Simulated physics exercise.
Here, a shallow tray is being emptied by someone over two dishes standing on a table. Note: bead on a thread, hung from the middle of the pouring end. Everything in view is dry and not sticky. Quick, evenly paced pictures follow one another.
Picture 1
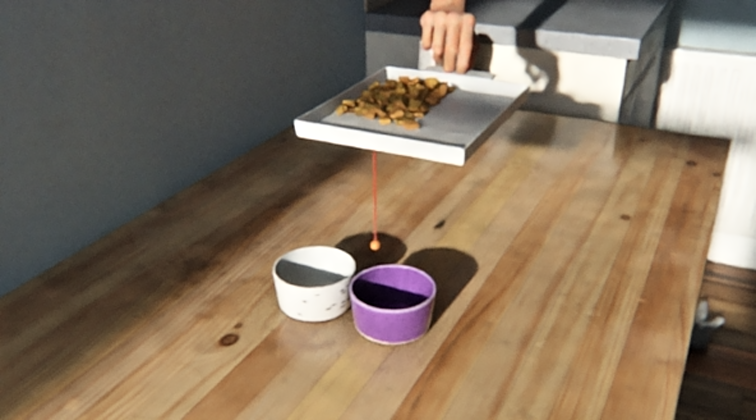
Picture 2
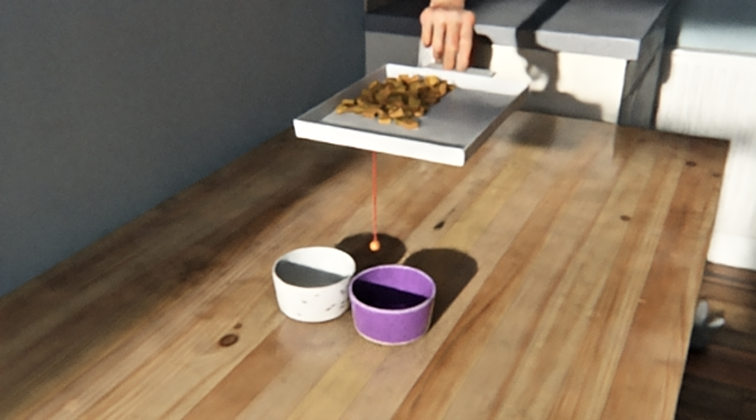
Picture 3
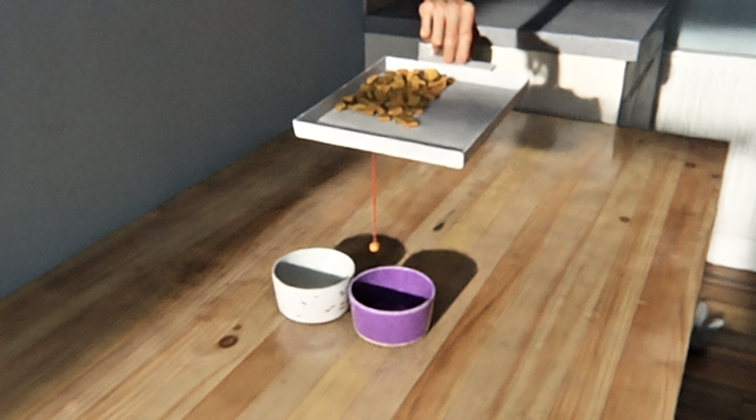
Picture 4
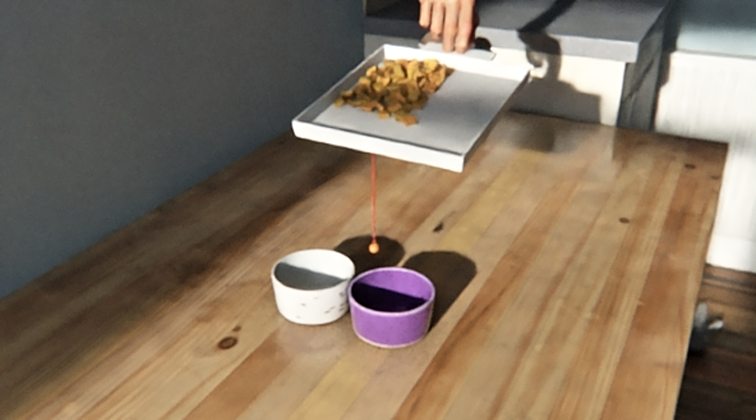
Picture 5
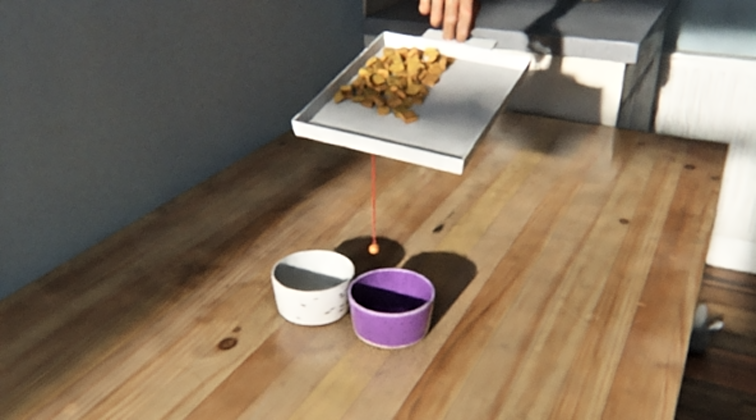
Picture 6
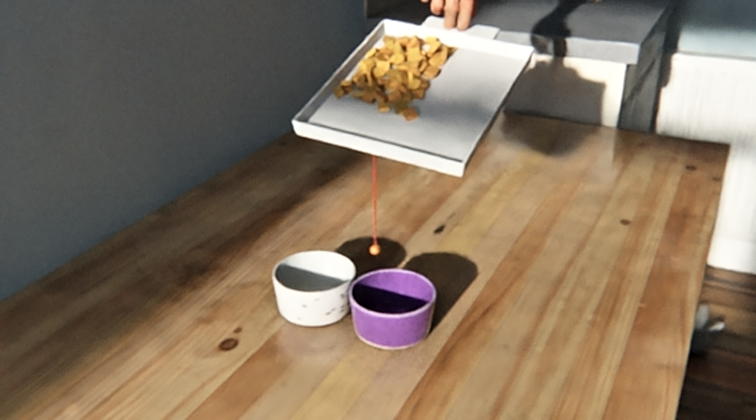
A hand at the top grips the far edge of a shallow white tray of golden-brown cereal pieces above a wooden table, seen from slightly above in a sunlit room with a dark wall at left. Below stand a speckled white dish at left and a purple one at right, behind them an orange bead on a red thread. The hand gradually raises the tray's far edge, tilting it toward the viewer with its near right corner lowest, while the camera stays still.
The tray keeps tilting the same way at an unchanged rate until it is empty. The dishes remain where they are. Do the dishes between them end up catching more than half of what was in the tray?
Yes.
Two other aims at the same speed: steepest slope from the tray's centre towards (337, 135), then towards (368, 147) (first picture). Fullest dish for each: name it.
First try: The dish to the left; second try: The dish to the left.
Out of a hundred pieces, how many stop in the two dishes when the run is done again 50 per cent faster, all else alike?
Estimate: Some 50%.
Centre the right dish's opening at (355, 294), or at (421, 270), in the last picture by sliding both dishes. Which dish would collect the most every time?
In the first try it's the one on the right, and in the second it's the one on the right.
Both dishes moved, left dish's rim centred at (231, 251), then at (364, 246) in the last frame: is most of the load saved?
For the two places in order: A minority share, a minority share.
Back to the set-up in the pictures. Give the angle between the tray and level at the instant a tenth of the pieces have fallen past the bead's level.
About 70 degrees.
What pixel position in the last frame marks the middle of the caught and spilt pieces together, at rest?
I'd say the middle ends up at about (403, 324).
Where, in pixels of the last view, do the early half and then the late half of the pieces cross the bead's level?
I'd put it at roughly (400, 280), and after that at roughly (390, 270).
Just after the last frame, tray tipped steeply; almost all on the tray; just a few in the air.
A moment on, tray tipped right over; roughly half on the tray; roughly a third in the right dish; about a tenth in the left dish; about a tenth outside both; just a few in the air.
Further on, tray tipped past a quarter turn; roughly half in the right dish; about a tenth in the left dish; roughly a third outside both.
When it is over, tray tipped past a quarter turn; roughly half in the right dish; about a tenth in the left dish; roughly a third outside both.
